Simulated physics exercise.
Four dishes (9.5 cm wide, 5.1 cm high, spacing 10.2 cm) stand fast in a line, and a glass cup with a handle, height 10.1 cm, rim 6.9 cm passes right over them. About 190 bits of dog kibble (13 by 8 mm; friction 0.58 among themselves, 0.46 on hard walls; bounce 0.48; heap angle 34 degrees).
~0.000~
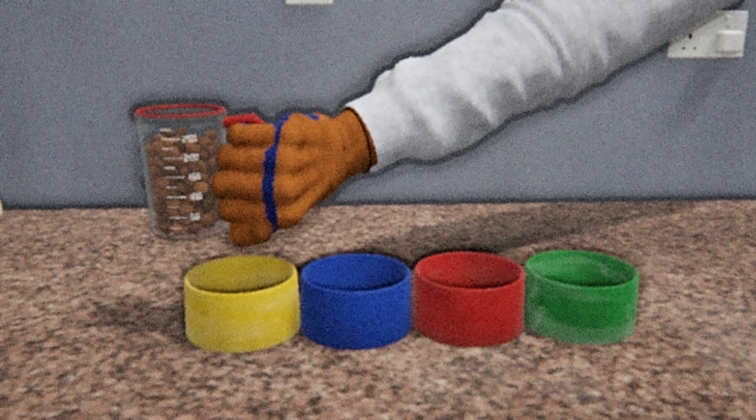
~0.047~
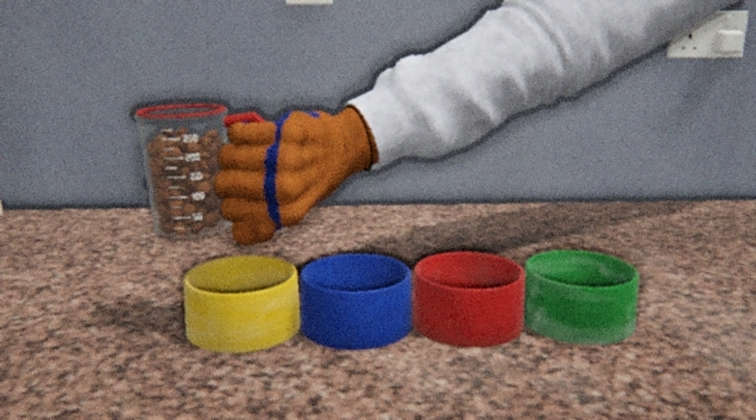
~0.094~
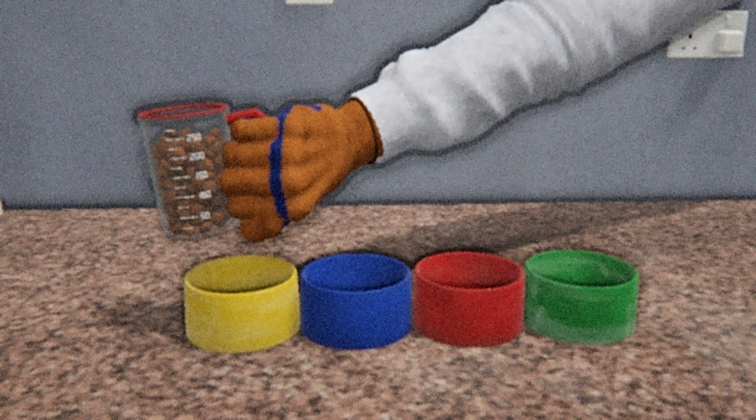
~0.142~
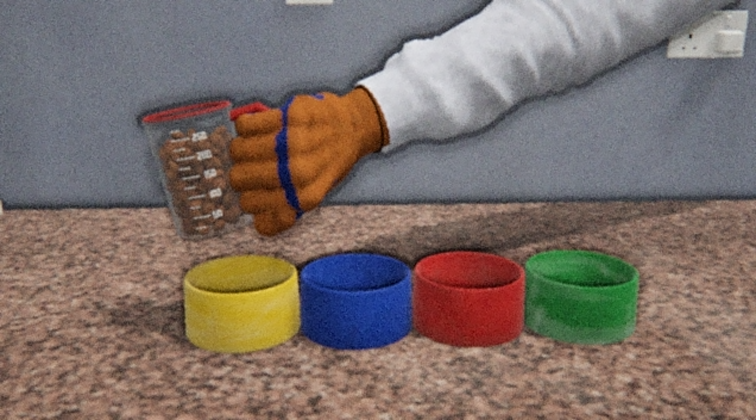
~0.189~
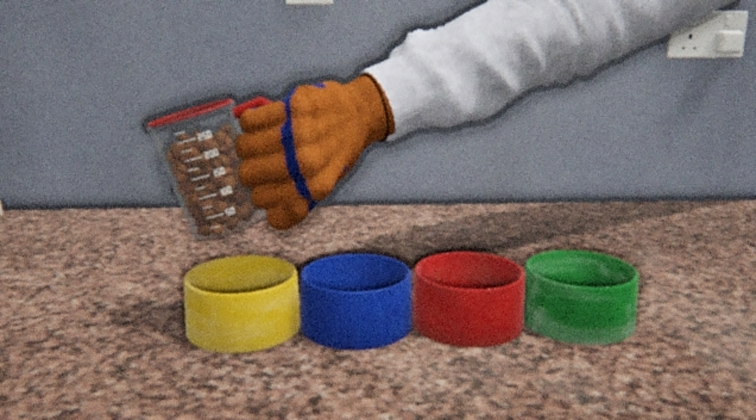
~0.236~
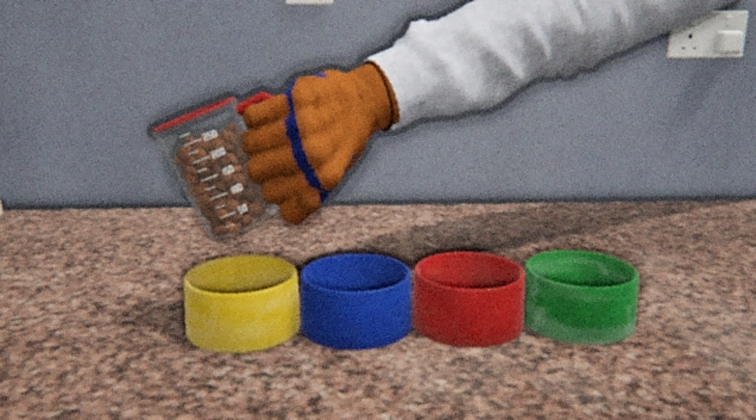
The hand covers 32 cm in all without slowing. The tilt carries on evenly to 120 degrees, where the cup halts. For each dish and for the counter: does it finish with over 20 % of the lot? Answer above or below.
Red below, blue above, green below, yellow below, counter below.
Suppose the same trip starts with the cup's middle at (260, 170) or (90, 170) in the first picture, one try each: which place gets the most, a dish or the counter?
The winner: Red; yellow.
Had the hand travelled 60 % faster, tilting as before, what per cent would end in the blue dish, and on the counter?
In that case blue 0; counter 0.
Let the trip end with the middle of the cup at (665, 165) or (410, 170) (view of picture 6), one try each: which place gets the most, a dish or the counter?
The winner: Blue, then blue.
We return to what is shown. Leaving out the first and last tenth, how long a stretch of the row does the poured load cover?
Some 7 cm.
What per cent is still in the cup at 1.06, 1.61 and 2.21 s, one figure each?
In turn: 85, 0, 0.
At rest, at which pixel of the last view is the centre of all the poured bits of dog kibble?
At about (359, 304).
After 1.06 s, tilt 117 degrees; cup holds 85 %, blue 5 %, yellow 5 %.
After 1.61 s, tilt 120 degrees; cup holds 0 %, red 5 %, blue 85 %, yellow 5 %.
After 2.21 s, tilt 120 degrees; cup holds 0 %, red 5 %, blue 85 %, yellow 5 %.
In the end, at 2.5 s, red 5 %, blue 85 %, green 0 %, yellow 5 %, counter 5 %.
